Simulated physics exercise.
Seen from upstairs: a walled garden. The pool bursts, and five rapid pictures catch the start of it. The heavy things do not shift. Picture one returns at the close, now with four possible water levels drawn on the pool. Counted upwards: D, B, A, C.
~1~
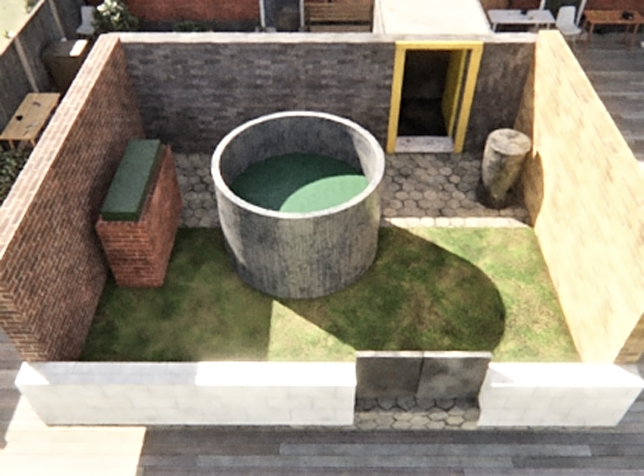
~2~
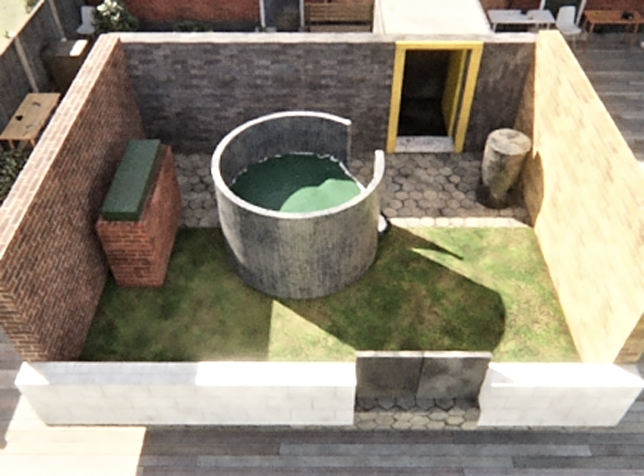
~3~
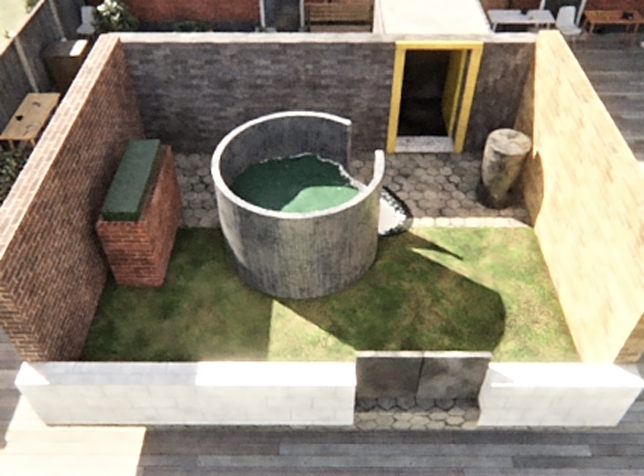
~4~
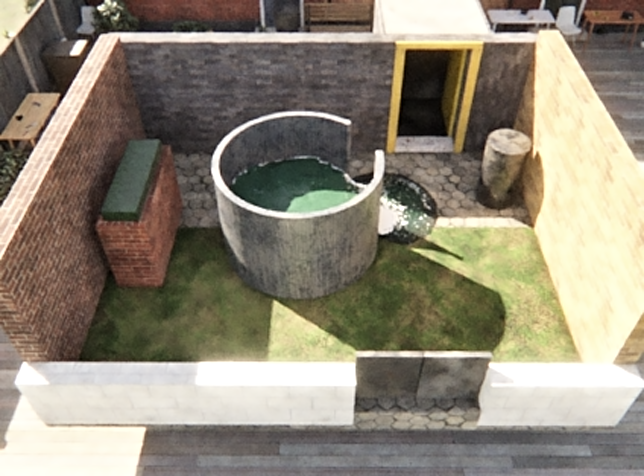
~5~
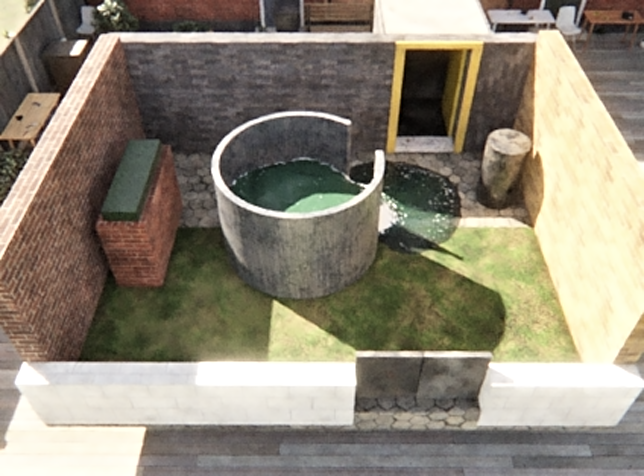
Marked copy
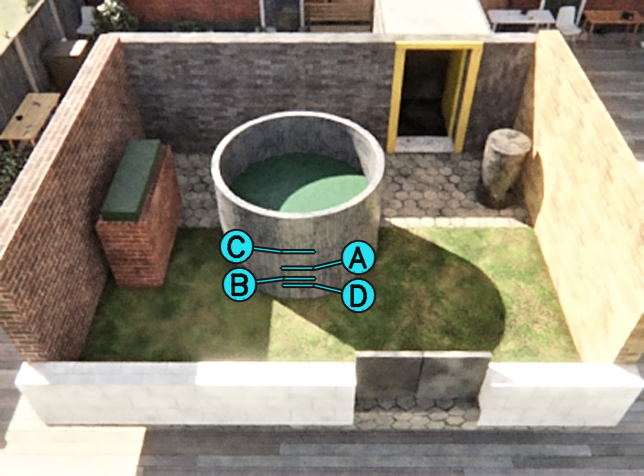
In a walled garden seen from above, a gap appears in the right side of a round grey pool, and green water pours out through it, spreading across the paving and grass edge near the yellow doorway.
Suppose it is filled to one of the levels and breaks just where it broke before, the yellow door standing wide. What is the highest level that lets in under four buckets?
The limit is B.
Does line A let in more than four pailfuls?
Yes, it does.
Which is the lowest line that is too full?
It is A.
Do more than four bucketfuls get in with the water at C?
Yes, it does.
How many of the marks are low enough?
Two of the four.
On the marked copy, A at (298, 268); B at (298, 278); C at (297, 251); D at (299, 285); from the bottom up D, B, A, C.
With A, about 9 bucketfuls get in.
With B, a splash gets over, under a bucket.
With C, dozens of bucketfuls pour in.
With D, nothing gets over.
